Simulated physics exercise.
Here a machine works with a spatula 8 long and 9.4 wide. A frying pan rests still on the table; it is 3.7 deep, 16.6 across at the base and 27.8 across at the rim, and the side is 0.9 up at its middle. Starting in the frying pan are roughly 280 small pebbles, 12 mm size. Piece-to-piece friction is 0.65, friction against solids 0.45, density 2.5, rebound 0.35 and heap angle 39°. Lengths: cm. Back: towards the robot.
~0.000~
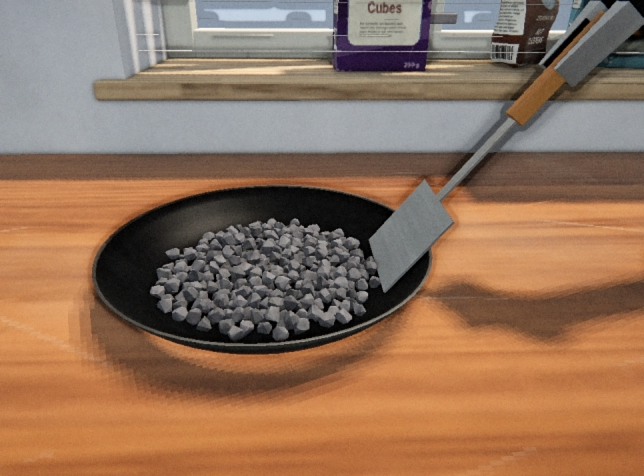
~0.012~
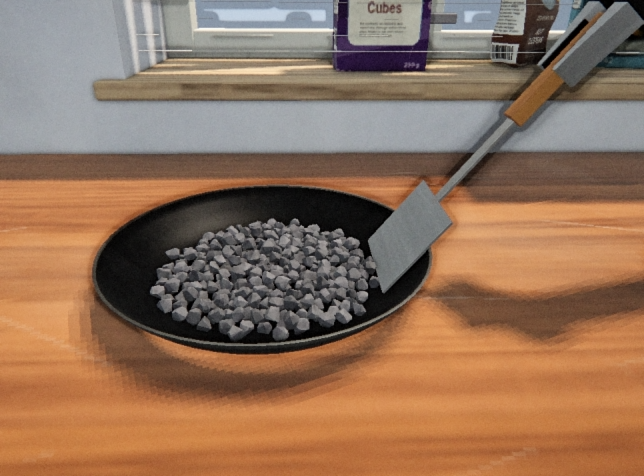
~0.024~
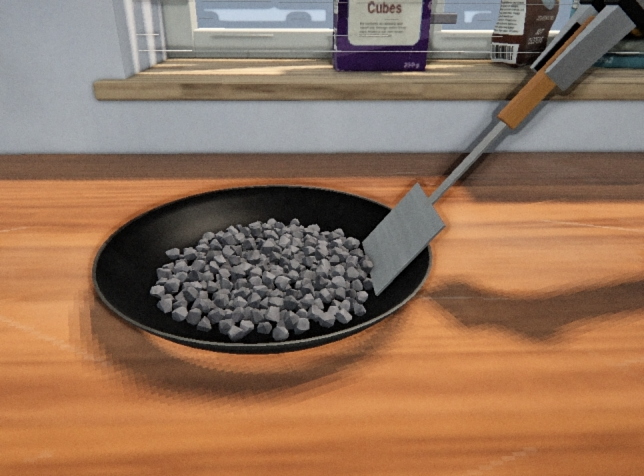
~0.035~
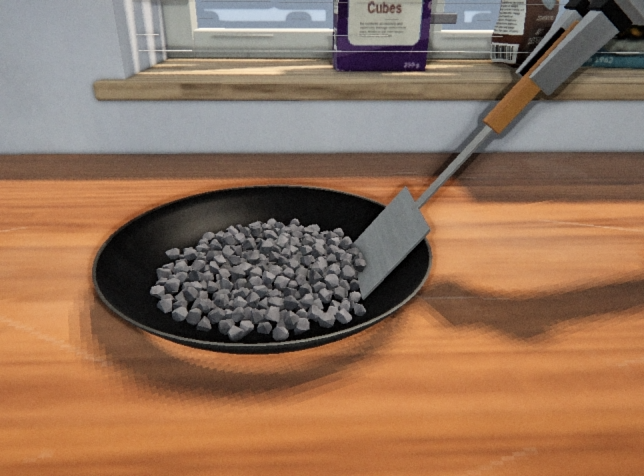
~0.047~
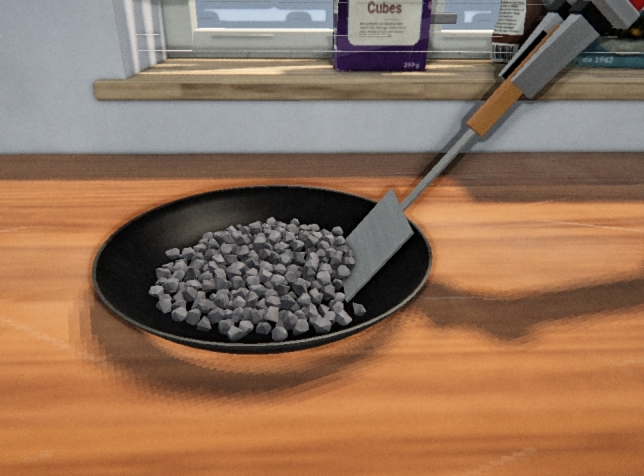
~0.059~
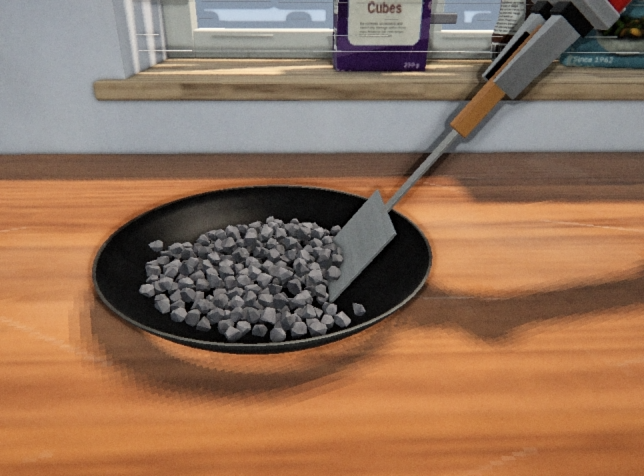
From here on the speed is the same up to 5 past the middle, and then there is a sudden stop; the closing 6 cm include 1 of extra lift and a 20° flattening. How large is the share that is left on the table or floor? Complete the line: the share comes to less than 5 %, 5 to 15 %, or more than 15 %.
The share comes to 5 to 15 %.
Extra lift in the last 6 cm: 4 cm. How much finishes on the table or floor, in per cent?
It comes to near 10 percent.
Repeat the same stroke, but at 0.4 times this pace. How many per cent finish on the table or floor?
The share would be near 5 in a hundred.
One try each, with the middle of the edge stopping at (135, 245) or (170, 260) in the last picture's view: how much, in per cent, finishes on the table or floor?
I'd say some 60 per cent, then some 20 per cent.
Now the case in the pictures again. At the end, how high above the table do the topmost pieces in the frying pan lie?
About 5.0 centimetres.
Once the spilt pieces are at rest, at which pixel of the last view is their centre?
Centre of the spill: Approx. (53, 281).
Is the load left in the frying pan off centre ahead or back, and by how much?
Forward offset: Roughly 6.0 cm.
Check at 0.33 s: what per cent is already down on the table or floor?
That would be near 8 per cent, give or take.
By 0.09 s, sloping 52°, highest piece 6 above the table; 279 in the frying pan.
By 0.12 s, sloping 45°, highest piece 6 above the table; 278 in the frying pan, 1 on the blade or in flight.
By 0.33 s, sloping 32°, highest piece 5 above the table; 254 in the frying pan, 24 on the table or floor, 1 on the blade or in flight.
By 1.38 s, sloping 32°, highest piece 5 above the table; 254 in the frying pan, 25 on the table or floor.
Final count, 254 in the frying pan, 25 on the table or floor. That is 9 % on the table or floor.
